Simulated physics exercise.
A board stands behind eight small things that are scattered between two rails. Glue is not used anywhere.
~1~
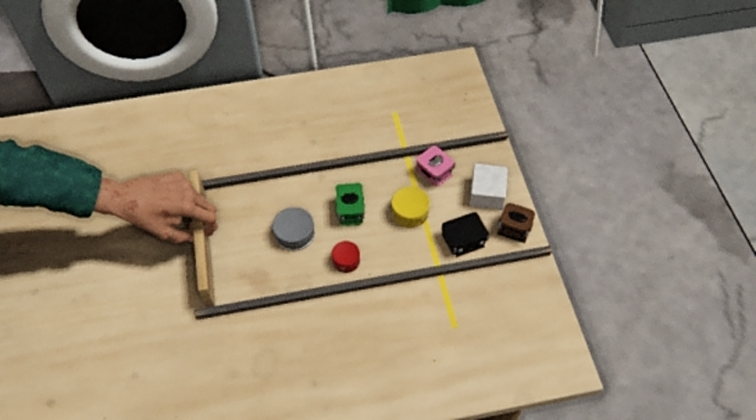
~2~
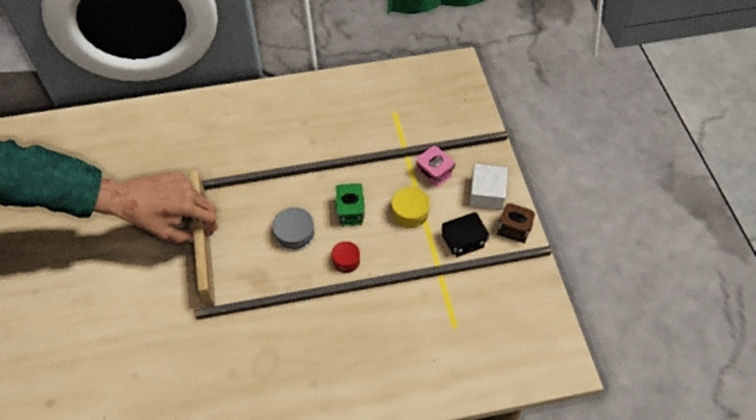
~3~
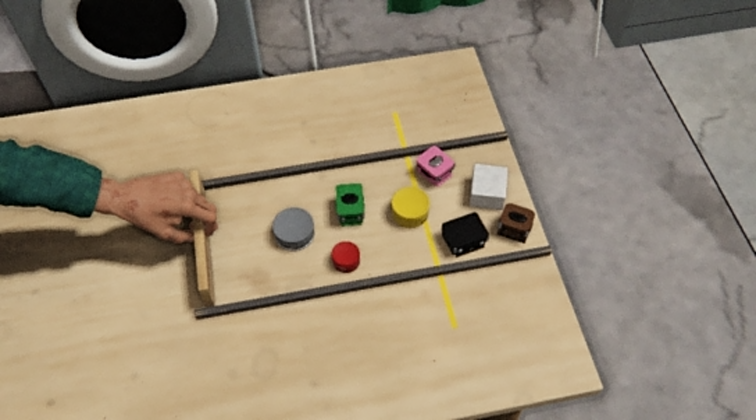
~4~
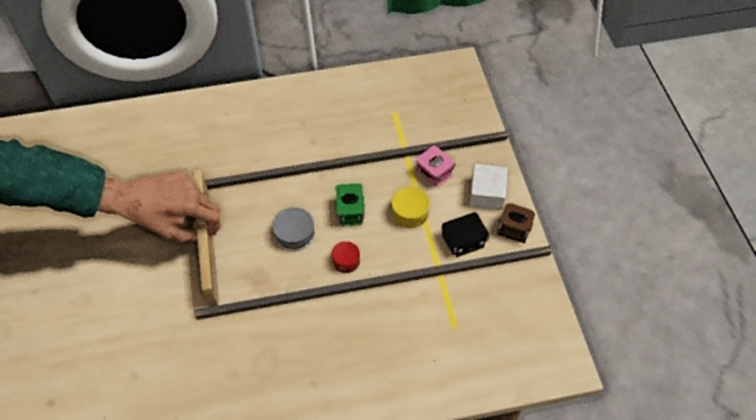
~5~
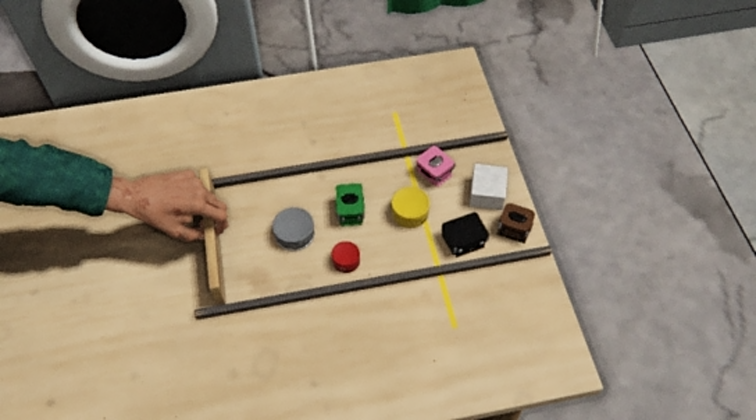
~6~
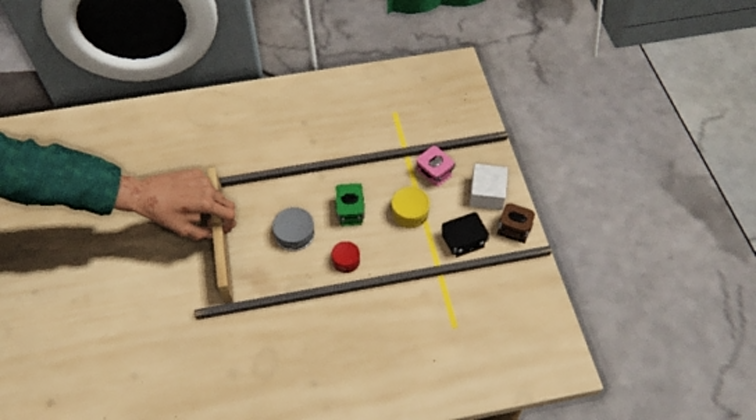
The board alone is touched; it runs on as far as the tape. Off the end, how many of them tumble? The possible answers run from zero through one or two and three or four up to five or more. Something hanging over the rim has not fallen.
Overboard: Nil.
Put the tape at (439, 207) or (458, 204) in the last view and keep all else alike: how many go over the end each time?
Per try: 0; 2.
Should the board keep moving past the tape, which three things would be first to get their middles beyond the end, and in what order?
Sequence: White block, brown case, yellow tub.
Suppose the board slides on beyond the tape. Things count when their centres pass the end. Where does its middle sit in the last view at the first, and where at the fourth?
Pixels, in order: Around (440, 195), around (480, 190).
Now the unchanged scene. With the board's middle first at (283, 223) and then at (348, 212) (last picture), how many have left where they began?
First 1, then 3.
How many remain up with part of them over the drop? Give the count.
The total comes out at 0.
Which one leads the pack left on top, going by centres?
Closest in the end is the white block.
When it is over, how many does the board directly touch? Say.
That comes to 3.
Soon after, none off yet; brown case at rest near (516, 223); white block at rest near (489, 187); black case at rest near (464, 235).
At rest, the number that fall off is zero.
